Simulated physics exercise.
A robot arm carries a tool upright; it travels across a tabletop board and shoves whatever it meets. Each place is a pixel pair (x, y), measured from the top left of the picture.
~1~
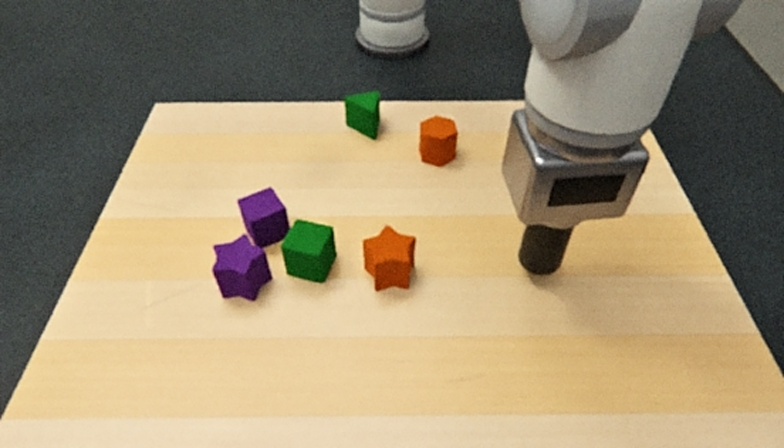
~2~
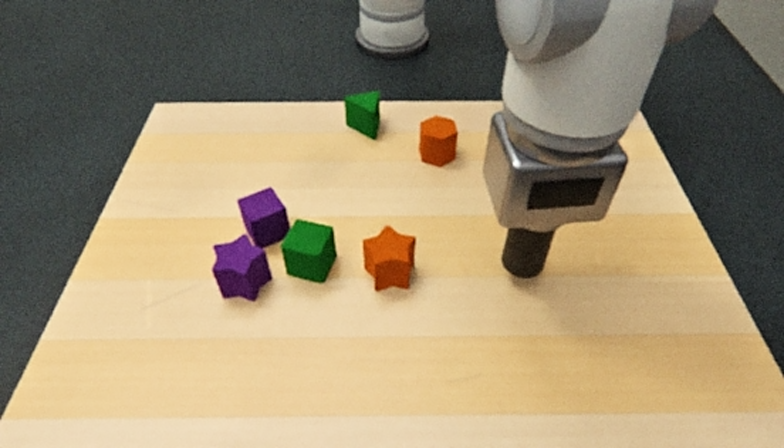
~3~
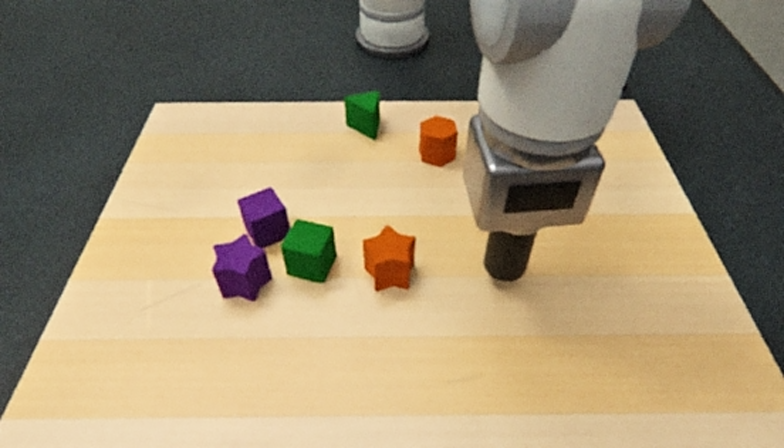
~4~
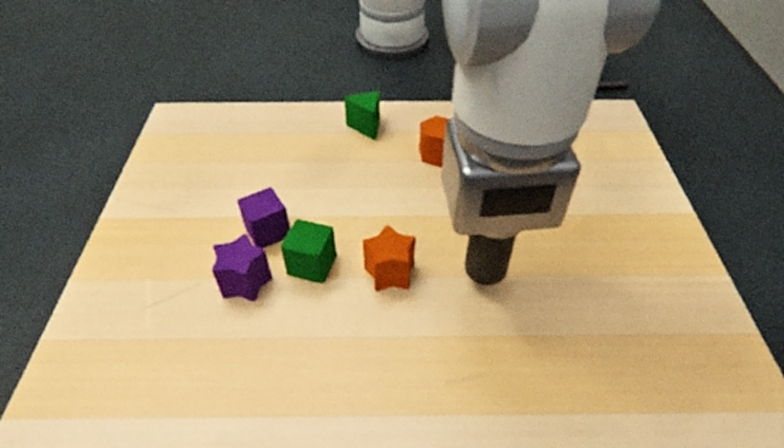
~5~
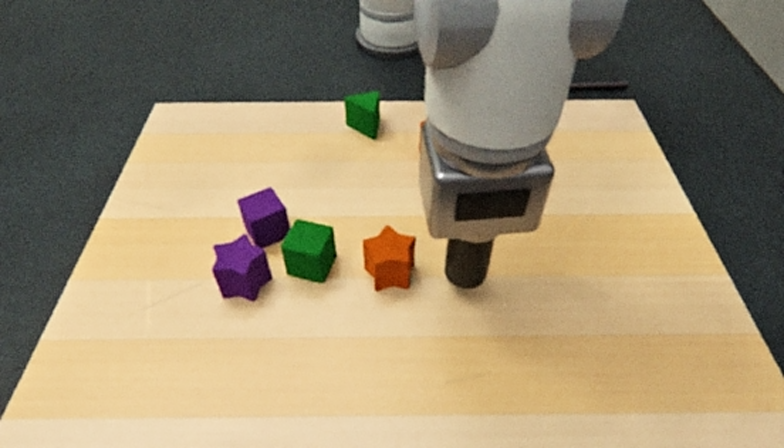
On a wooden board, a robot arm moves its dark tip left beside still coloured blocks.
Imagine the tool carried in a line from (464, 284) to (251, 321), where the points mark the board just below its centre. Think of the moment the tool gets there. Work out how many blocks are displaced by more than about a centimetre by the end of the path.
Moved: 1.
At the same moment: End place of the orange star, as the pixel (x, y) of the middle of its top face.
That would be at about pixel (362, 241).
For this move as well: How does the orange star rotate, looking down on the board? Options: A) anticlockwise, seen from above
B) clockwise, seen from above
B
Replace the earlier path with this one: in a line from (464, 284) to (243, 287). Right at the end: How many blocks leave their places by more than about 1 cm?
Moved: 3 or more.
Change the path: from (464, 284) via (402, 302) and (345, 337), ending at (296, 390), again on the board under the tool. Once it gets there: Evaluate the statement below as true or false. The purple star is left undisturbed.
That is true.
The first path, step by step. One third of the way, tool (395, 285); orange star (373, 242), turned 45° clockwise.
Two thirds of the way, tool (322, 297); orange star (362, 241), turned 75° clockwise.
At the end, tool (246, 309); purple star still; orange star (362, 241), turned 75° clockwise.
